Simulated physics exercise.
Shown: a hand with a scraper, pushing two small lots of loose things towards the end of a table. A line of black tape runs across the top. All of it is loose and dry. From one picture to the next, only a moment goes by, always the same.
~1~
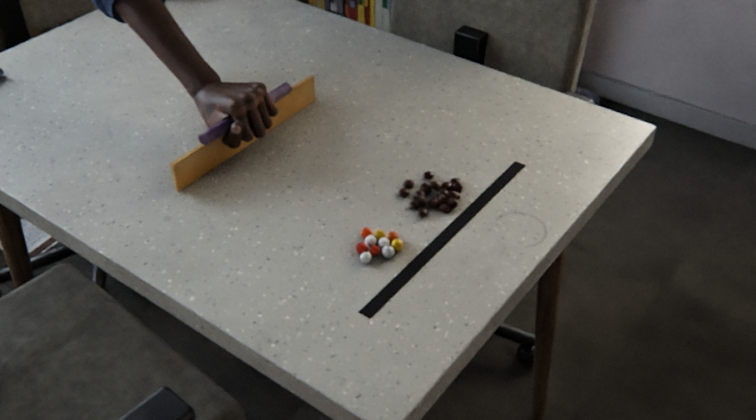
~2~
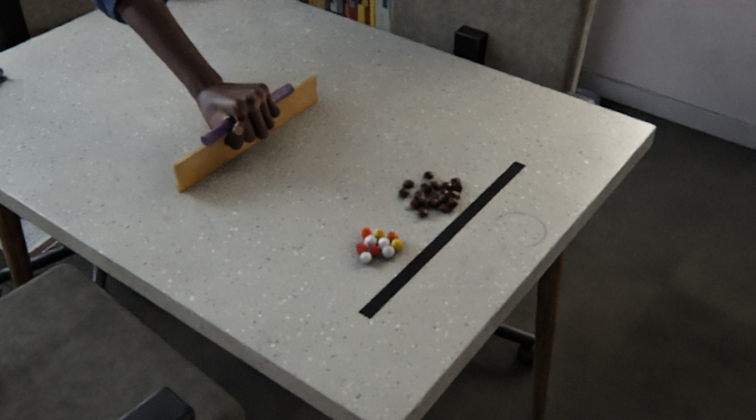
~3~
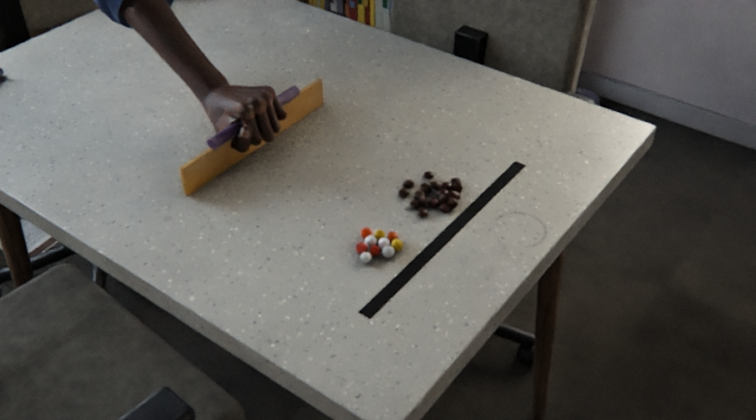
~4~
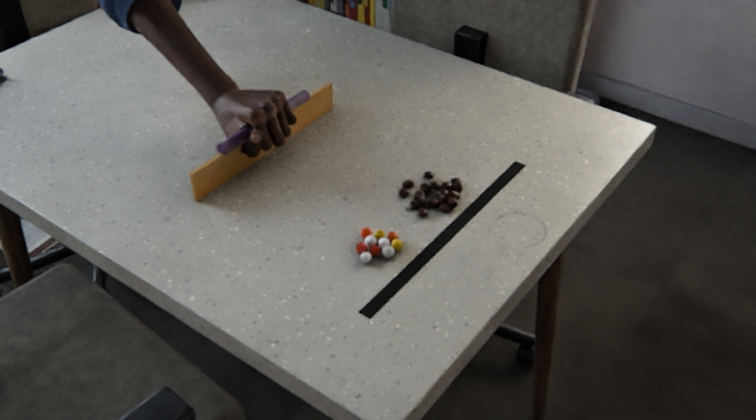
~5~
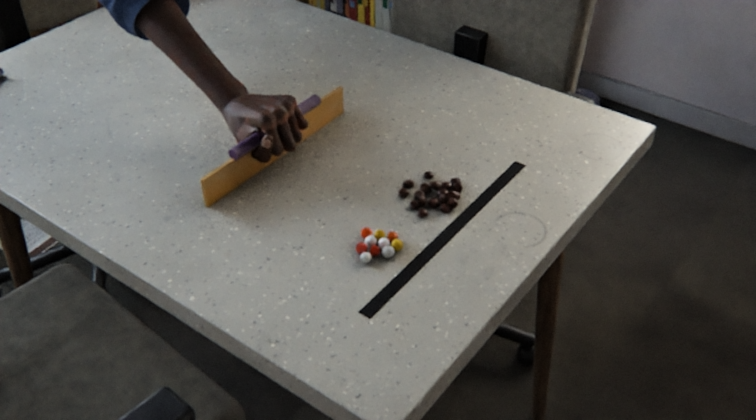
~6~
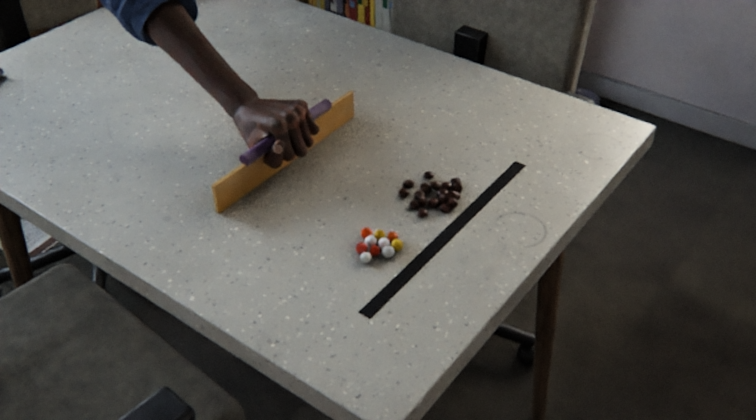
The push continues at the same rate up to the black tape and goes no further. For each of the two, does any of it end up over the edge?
Near batch: Yes. Far batch: No.
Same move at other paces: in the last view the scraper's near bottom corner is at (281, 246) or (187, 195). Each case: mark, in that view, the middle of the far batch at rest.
Its middle ends up close to (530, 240) the first time, and close to (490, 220) the second time.
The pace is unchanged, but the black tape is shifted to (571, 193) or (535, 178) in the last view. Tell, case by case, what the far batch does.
Loses some off the end / holds its place.
Then, 0.41 s on from there, scraper still moving, near (370, 172); near batch all on the table, its front near (397, 245); far batch all on the table, its front near (452, 204).
Then, 0.84 s on from there, scraper stopped at the black tape; near batch all on the table, its front near (474, 261); far batch all on the table, its front near (511, 235).
Then, 1.12 s on from there, scraper stopped at the black tape; near batch a little over the edge; far batch all on the table, its front near (513, 236).
In the end, scraper stopped at the black tape; near batch the whole lot over the edge; far batch all on the table, its front near (513, 236).
